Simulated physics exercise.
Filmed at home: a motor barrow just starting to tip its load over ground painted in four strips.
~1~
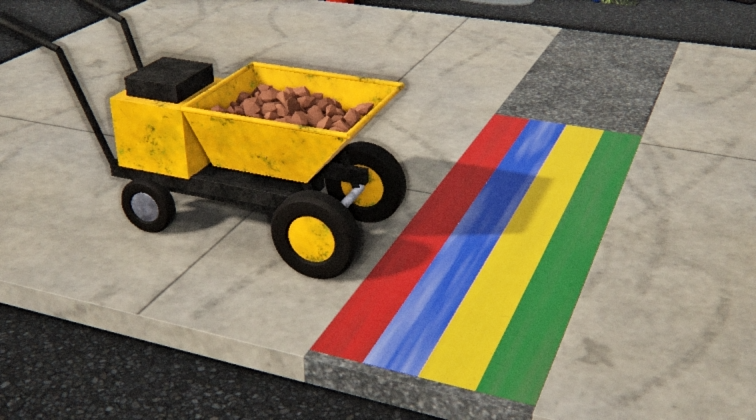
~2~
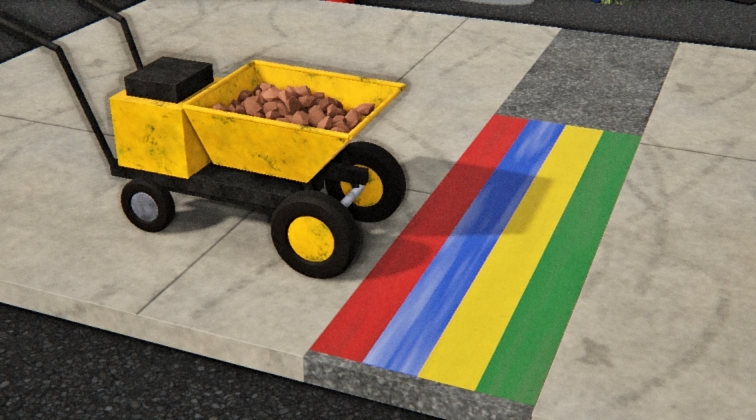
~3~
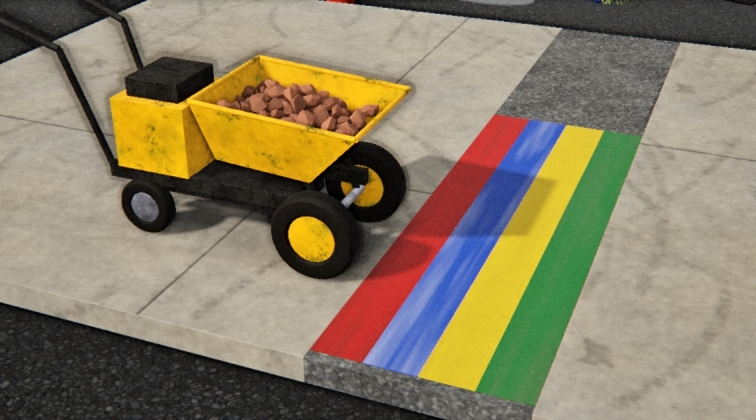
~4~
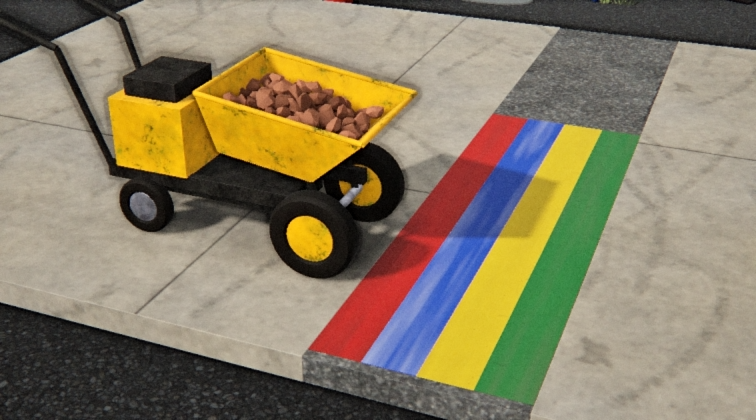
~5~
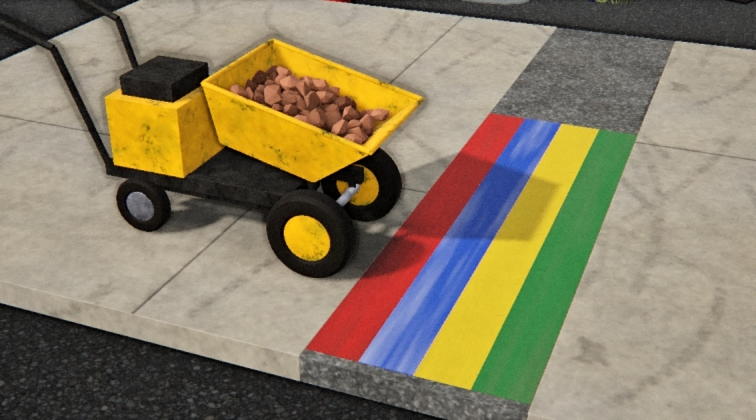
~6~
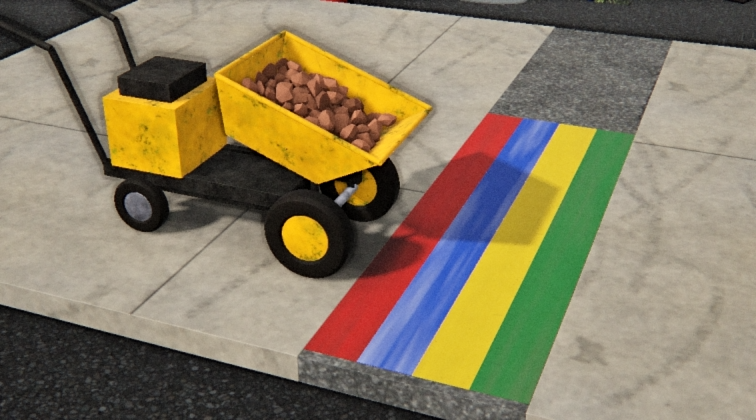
A yellow motor barrow with black handles stands on pale paving slabs beside dark asphalt, seen from above and to one side. Its skip holds reddish-brown rubble and faces right, toward ground painted in red, blue, yellow and green strips, with grey stone behind. The skip starts level, then tilts slowly forward to the right, its back rising and the rubble tilting with it, while the wheels barely shift.
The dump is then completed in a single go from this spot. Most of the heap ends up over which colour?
It ends up mostly over yellow.
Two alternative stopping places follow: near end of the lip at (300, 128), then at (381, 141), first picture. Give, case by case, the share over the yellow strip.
Near 20 % and 30 %.
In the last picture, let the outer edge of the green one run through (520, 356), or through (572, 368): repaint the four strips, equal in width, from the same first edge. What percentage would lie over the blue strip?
The first gives 10 %, the second 30 %.
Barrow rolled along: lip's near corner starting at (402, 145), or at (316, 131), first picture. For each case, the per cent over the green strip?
First spot 40 per cent, second spot 10 per cent.
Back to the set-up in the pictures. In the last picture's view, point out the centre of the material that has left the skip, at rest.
The centre settles at about (497, 270).
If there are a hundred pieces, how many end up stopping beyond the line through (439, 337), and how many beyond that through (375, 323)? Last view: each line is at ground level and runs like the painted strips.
Roughly 50 per cent, then roughly 80 per cent.
Soon, skip tipped steeply; all in the skip.
A while on, skip tipped right over; about two thirds in the skip; a small part over the blue strip; about a quarter over the yellow strip; a stray few over the green strip.
Towards the end, skip tipped right over; about a quarter in the skip; about a quarter over the blue strip; about a third over the yellow strip; a small part over the green strip; a small part off the paint.
Finally, skip tipped right over; about a quarter in the skip; none over the red strip; about a quarter over the blue strip; about a third over the yellow strip; a small part over the green strip; a small part off the paint.
